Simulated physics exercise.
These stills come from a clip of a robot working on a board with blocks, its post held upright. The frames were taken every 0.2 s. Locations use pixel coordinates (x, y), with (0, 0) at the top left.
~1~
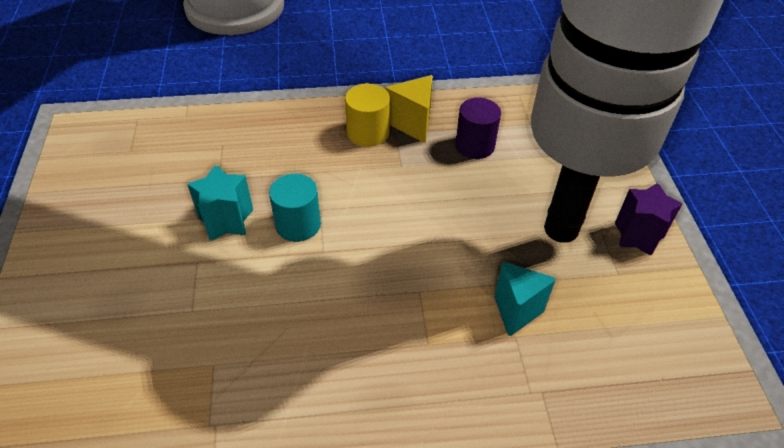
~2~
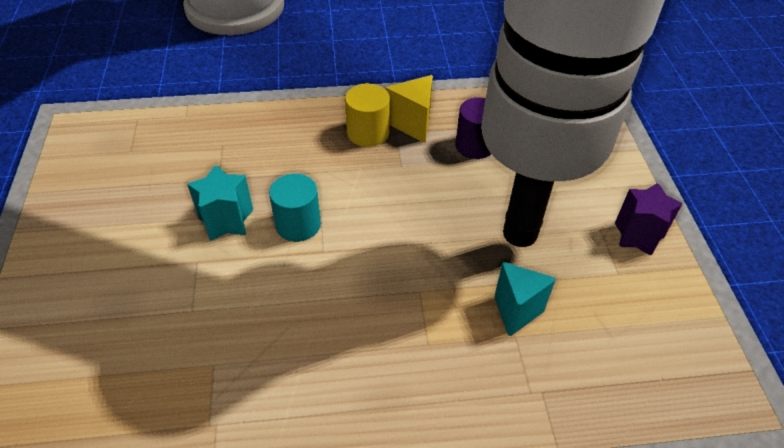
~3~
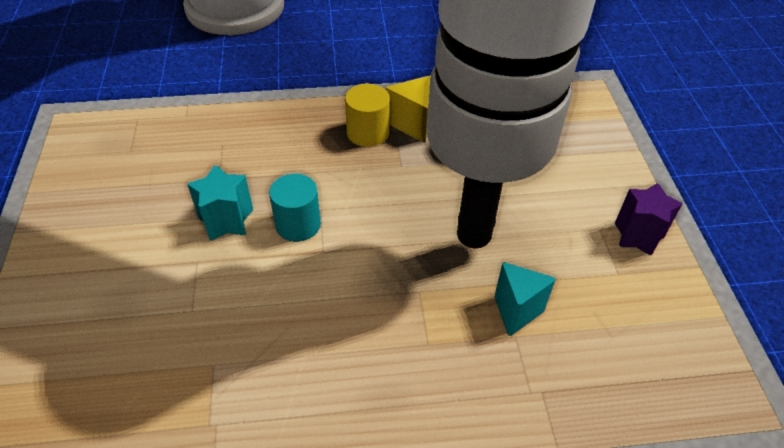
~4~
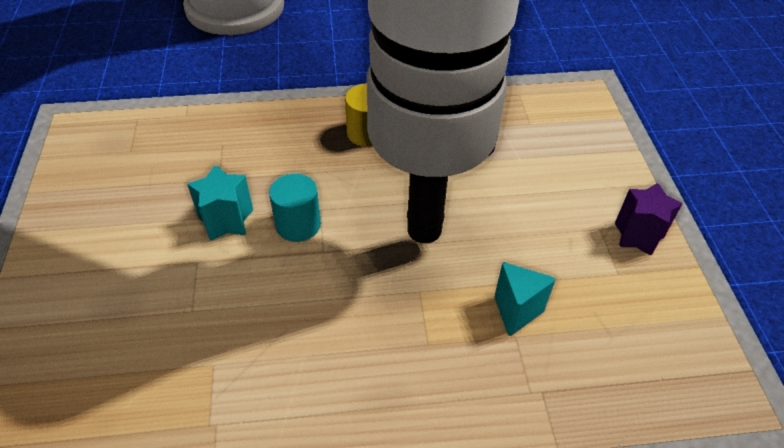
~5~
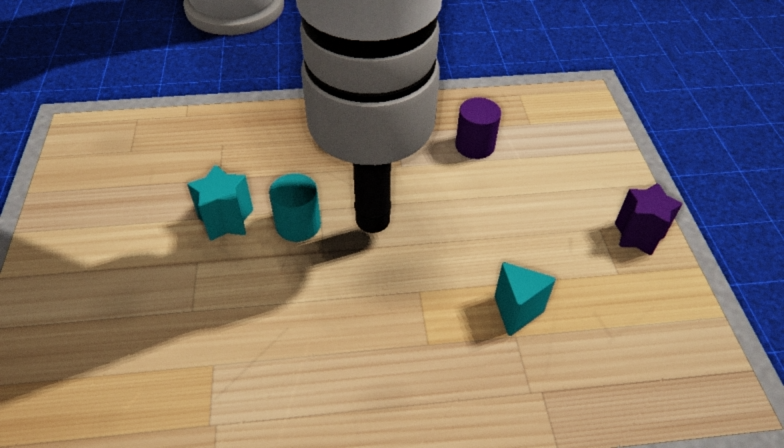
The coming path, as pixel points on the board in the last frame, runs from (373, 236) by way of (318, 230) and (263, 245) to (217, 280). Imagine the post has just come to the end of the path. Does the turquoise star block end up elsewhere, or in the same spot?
By the last moment, the turquoise star block will have left its place.
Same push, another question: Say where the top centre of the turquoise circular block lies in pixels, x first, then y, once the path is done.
In the picture, it is at (233, 186).
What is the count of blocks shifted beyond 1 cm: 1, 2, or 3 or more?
Expect two.
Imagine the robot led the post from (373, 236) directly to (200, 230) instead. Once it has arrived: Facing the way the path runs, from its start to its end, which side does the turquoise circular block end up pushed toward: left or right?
Over to the right.
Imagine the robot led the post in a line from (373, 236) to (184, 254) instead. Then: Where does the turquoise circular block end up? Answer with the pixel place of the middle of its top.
Around pixel (259, 181).
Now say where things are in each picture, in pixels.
Post's lower end (561, 231); turquoise star block (217, 185); turquoise circular block (293, 190), in the first picture.
Post (520, 235); blocks still, in the second picture.
Post (474, 236); blocks still, in the third picture.
Post (424, 231); blocks still, in the fourth picture.
Post (373, 221); turquoise star block (217, 185); turquoise circular block (293, 190), in the fifth picture.
On the path given first. One third of the way, post (314, 215); turquoise circular block (272, 187).
Two thirds of the way, post (258, 230); turquoise star block (189, 181); turquoise circular block (233, 186).
At the end, post (212, 265); turquoise star block (189, 181); turquoise circular block (233, 186).
